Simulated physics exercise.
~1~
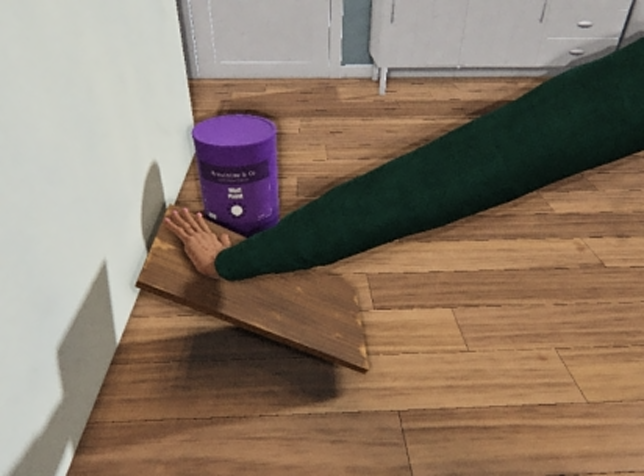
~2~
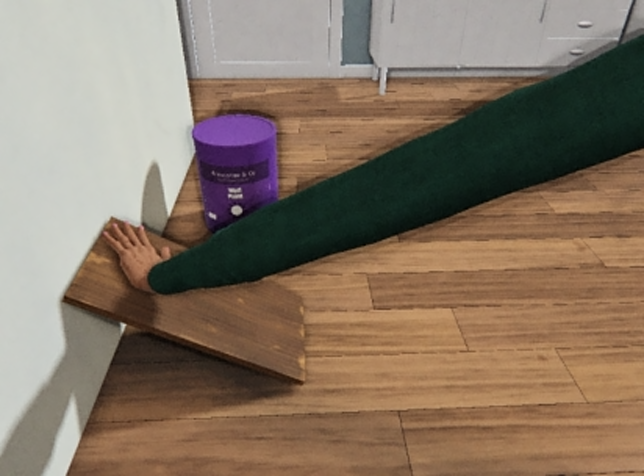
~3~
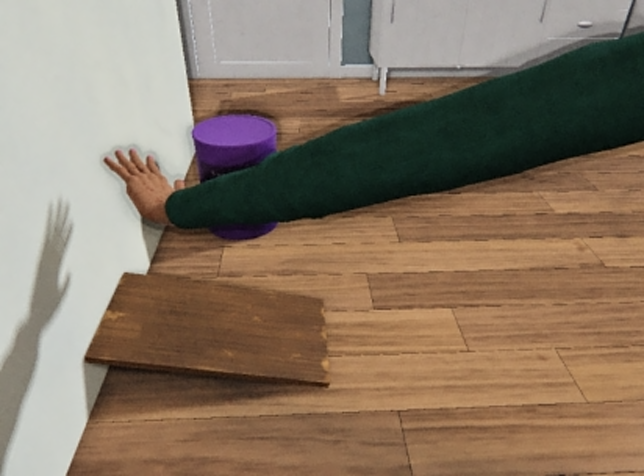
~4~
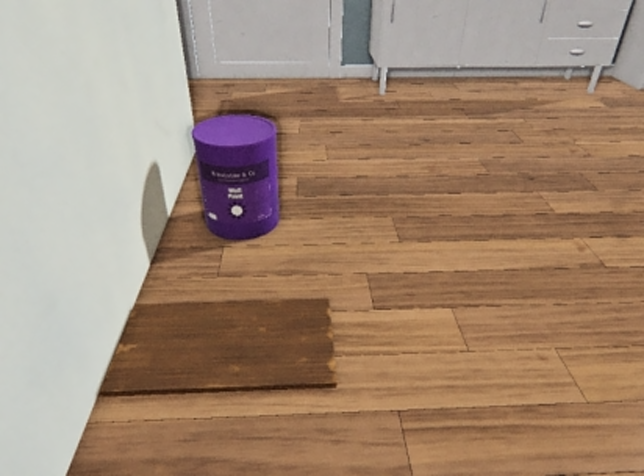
At first, a hand at the end of a long dark green sleeve holds a brown wooden board at a tilt above a wood floor, near a pale wall and a purple pail. The hand moves the board left until its raised end meets the wall. Then the fingers let go and the hand draws back, while the board sinks lower, its slope much shallower. The arm leaves the view, and the board drops the rest of the way. It ends lying flat on the floor beside the wall, with the pail still in its place.
